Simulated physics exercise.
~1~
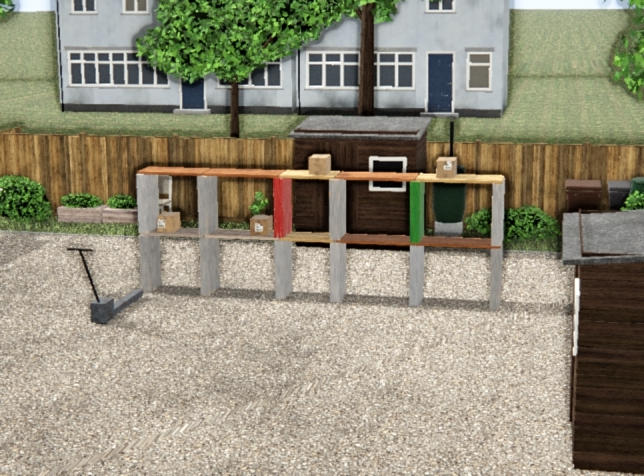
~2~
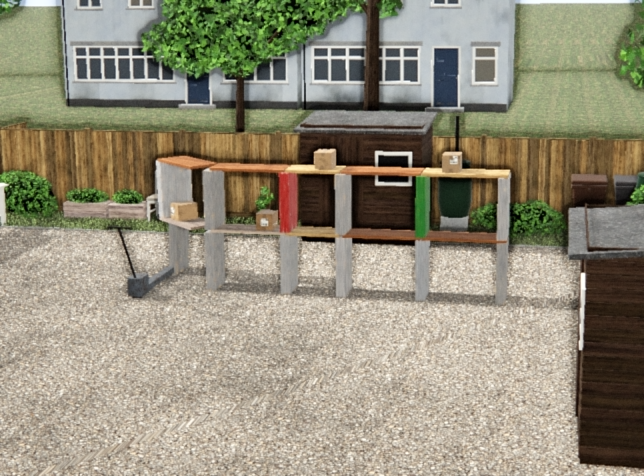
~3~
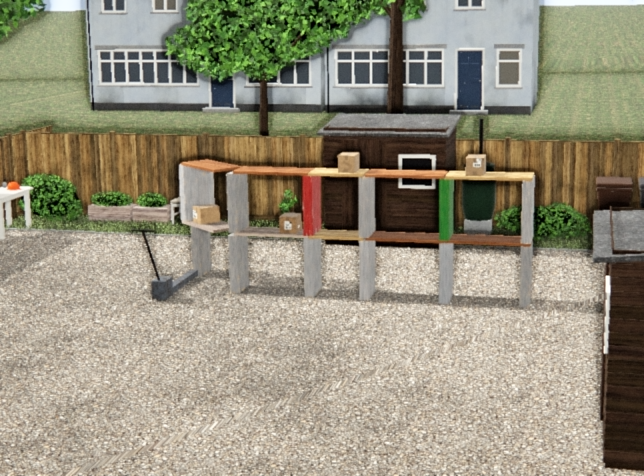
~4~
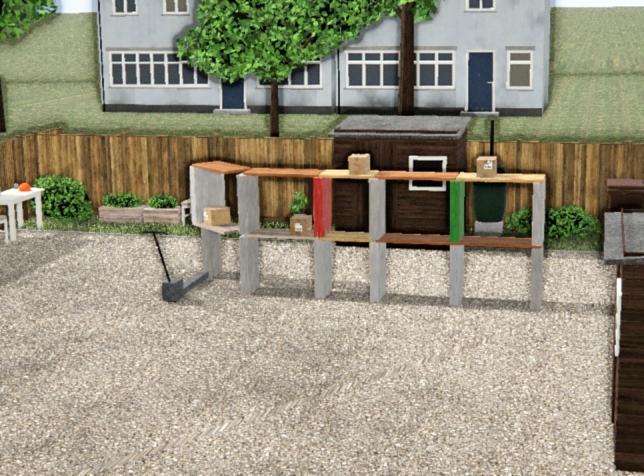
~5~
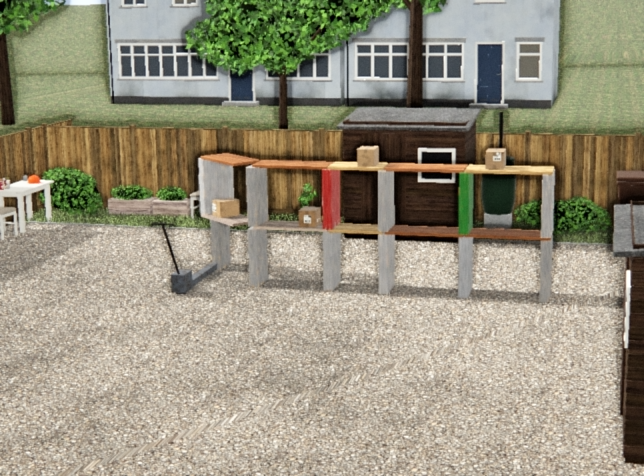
A dark metal jack with a tall handle slid in low against the foot of the leftmost grey upright, swinging the left end of the long two-tier shelving out of line, yet the boards, boxes and red and green uprights all stayed standing.
